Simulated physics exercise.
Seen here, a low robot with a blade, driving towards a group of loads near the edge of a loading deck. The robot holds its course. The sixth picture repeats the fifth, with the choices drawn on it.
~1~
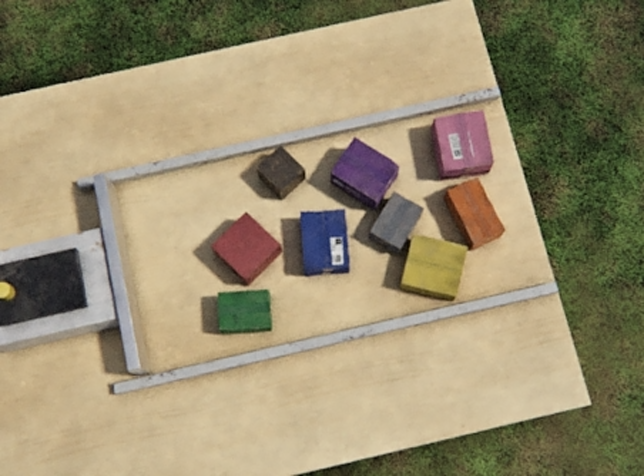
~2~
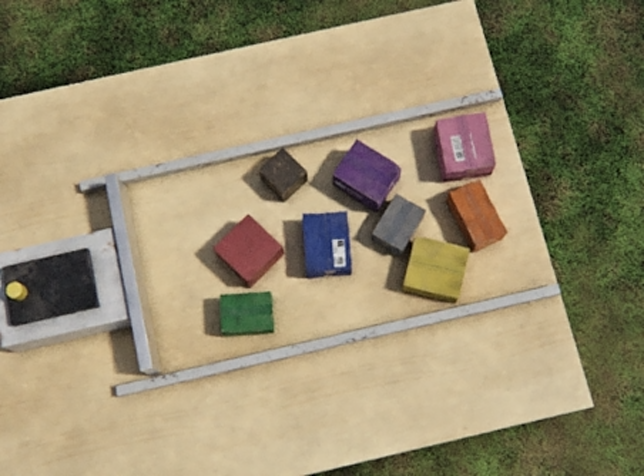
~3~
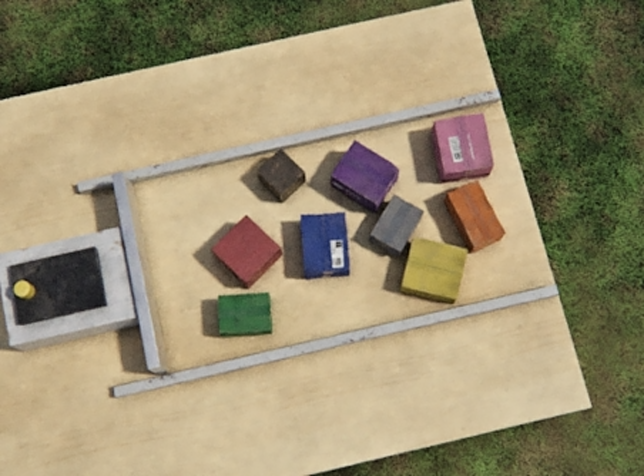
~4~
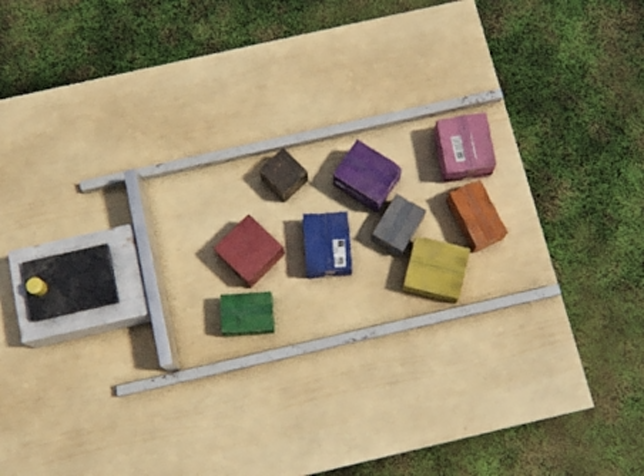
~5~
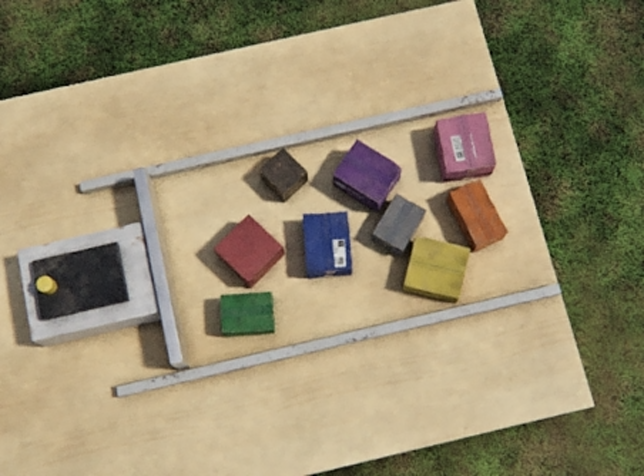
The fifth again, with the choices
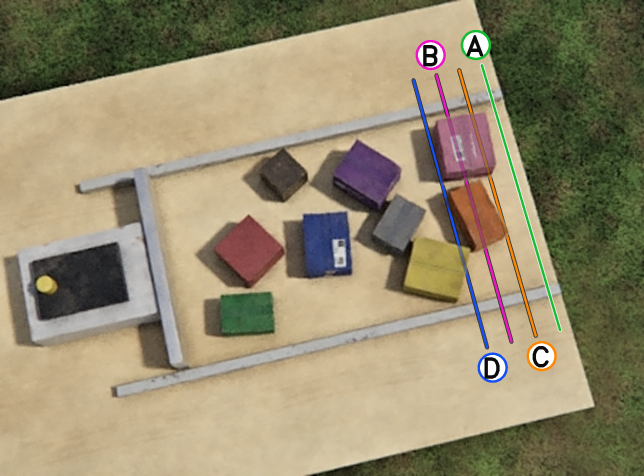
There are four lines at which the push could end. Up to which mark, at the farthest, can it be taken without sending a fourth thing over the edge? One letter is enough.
The farthest such stop is D.
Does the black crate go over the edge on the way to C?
No.
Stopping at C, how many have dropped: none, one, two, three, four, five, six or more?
By then, six or more.
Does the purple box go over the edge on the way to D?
No.
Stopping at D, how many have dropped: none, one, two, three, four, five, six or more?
Three.
On the marked copy, A at (520, 193); B at (473, 204); C at (496, 198); D at (449, 209).
With D. Early on, robot (194, 255); green box (310, 297); blue parcel (346, 244).
Further on, robot (301, 230); orange box (520, 205); pink parcel (470, 145).
At the end, robot (381, 212); pink parcel over the edge; orange box over the edge; three fallen.
As for the rest, A drops nine; B drops six; C drops six.
